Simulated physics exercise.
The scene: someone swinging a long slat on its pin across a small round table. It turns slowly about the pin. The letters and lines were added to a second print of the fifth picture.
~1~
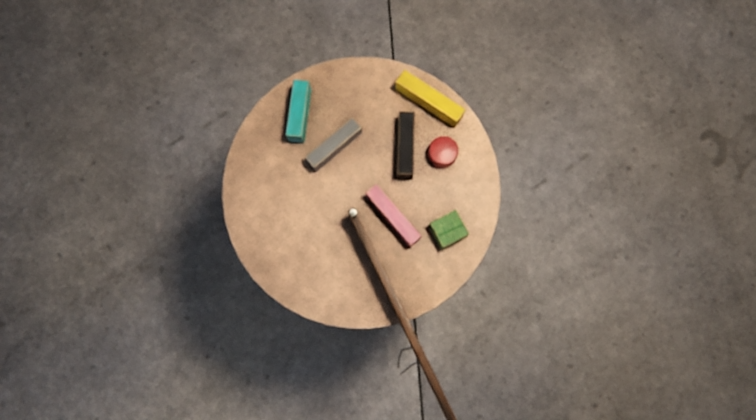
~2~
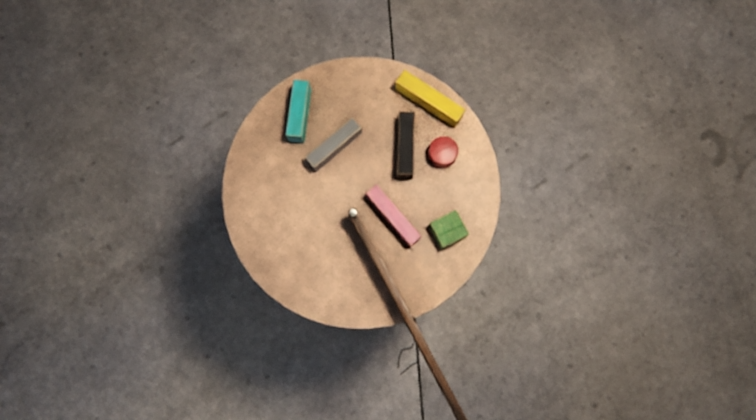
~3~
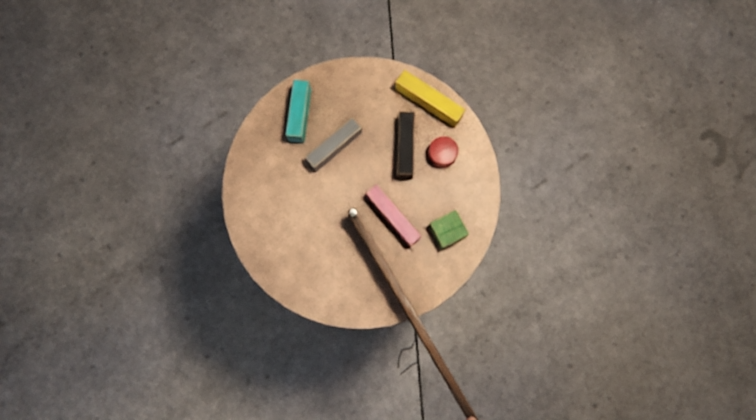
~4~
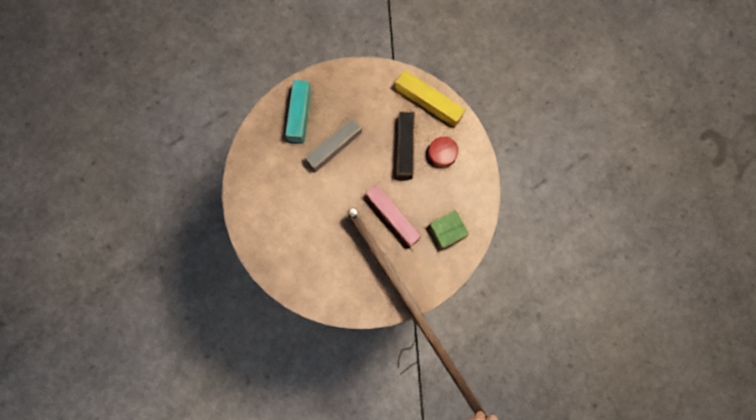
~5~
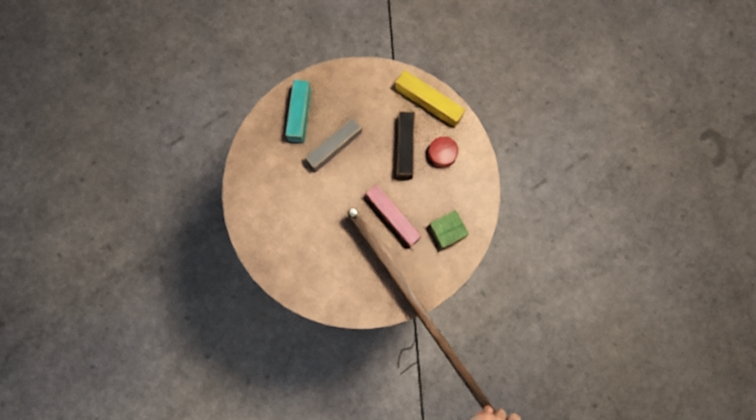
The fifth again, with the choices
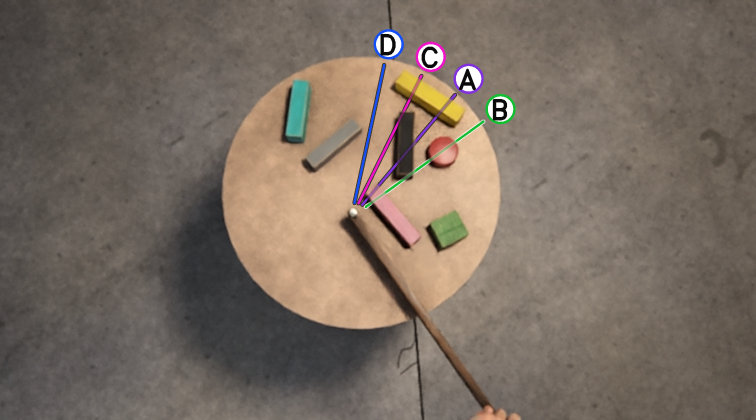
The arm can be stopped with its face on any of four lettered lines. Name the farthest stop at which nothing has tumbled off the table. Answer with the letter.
Nothing falls up to C.
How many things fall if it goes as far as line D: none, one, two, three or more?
By then, one.
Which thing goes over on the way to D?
The yellow stick.
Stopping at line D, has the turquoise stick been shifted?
No.
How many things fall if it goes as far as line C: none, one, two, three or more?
The count is none.
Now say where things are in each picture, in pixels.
The first picture shows black stick (406, 145); yellow stick (430, 99); green block (449, 230).
The second picture shows arm (397, 296); grey stick (334, 145).
The third picture shows arm (400, 295); pink bar (393, 216).
The fourth picture shows arm (403, 293); black stick (406, 145).
The fifth picture shows arm (407, 291); green block (449, 230); grey stick (334, 145); turquoise stick (299, 111).
On the marked copy, A at (410, 149); B at (425, 164); C at (390, 139); D at (370, 132).
Taking C. A third of the way, arm (443, 235); green block (453, 215); pink bar (397, 207).
Two thirds of the way, arm (432, 170); red tin (428, 124); green block (436, 152).
When it is over, arm (393, 136); yellow stick (387, 60); red tin (375, 81); nothing has fallen.
As for the rest, A is safe but short; B is safe but short; D drops the yellow stick.
